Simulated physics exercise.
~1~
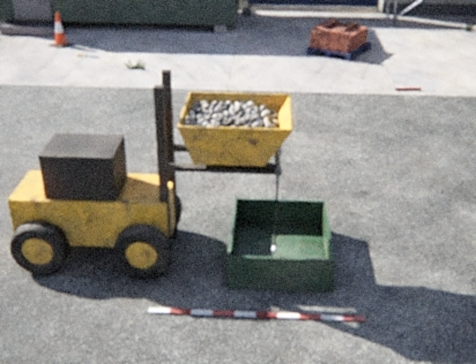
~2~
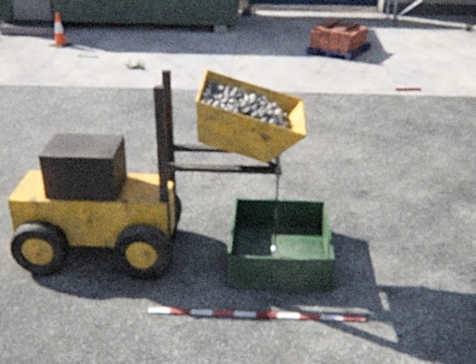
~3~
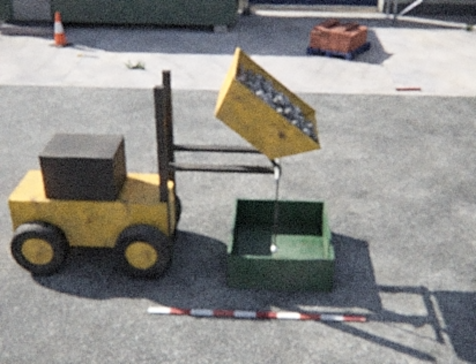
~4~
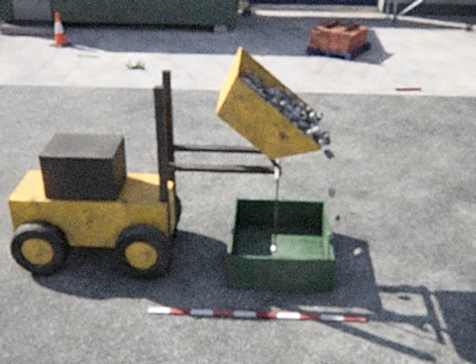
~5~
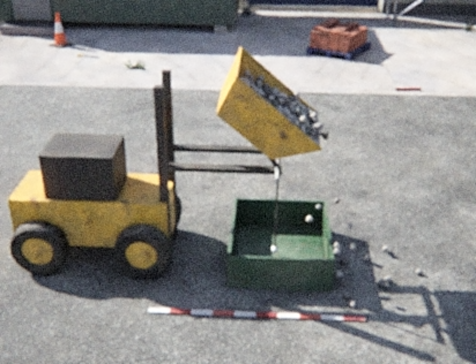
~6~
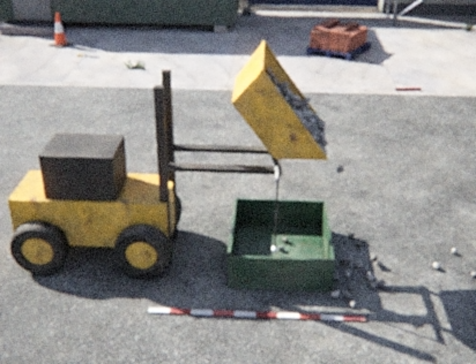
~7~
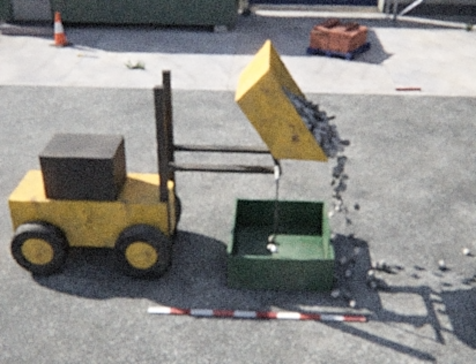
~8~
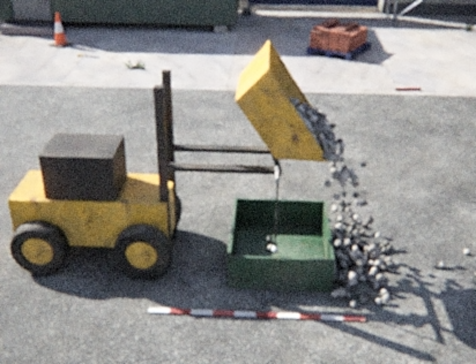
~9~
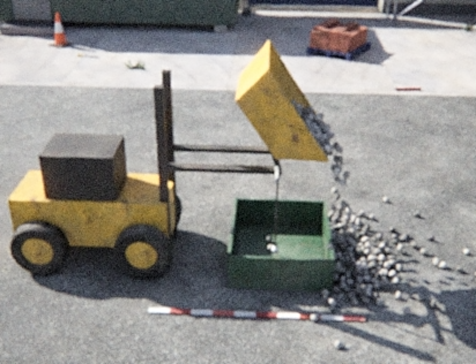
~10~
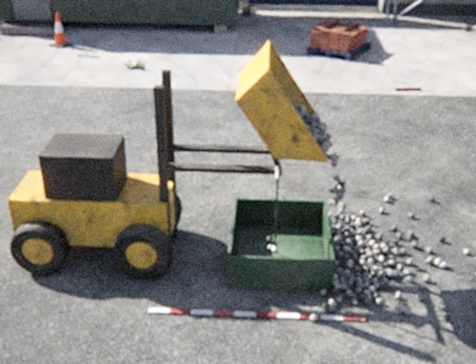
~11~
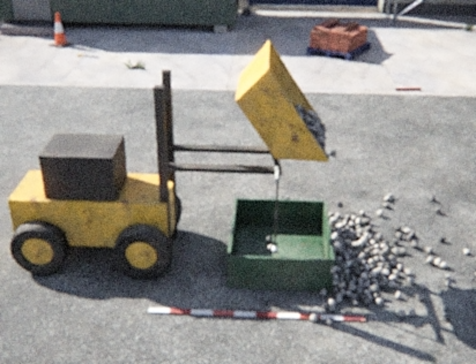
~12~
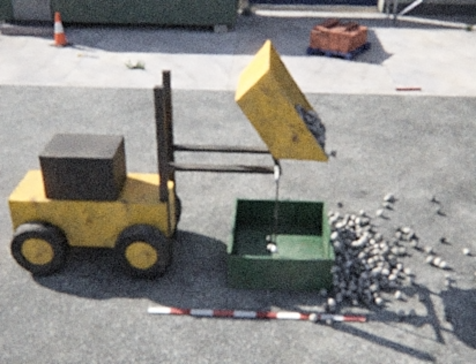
At the start, a yellow fork truck with a dark block on top holds a yellow skip of grey stones raised above an open green bin on grey paving. The skip tips to the right, and after it steepens a few stones drop from its lip, most landing on the ground beyond the bin. It pauses, then tilts further, and a thick stream of stones pours down past the bin's right side. The stream thins and stops, leaving a spread heap beside the nearly empty bin, while the tilted skip stays still with stones still inside.
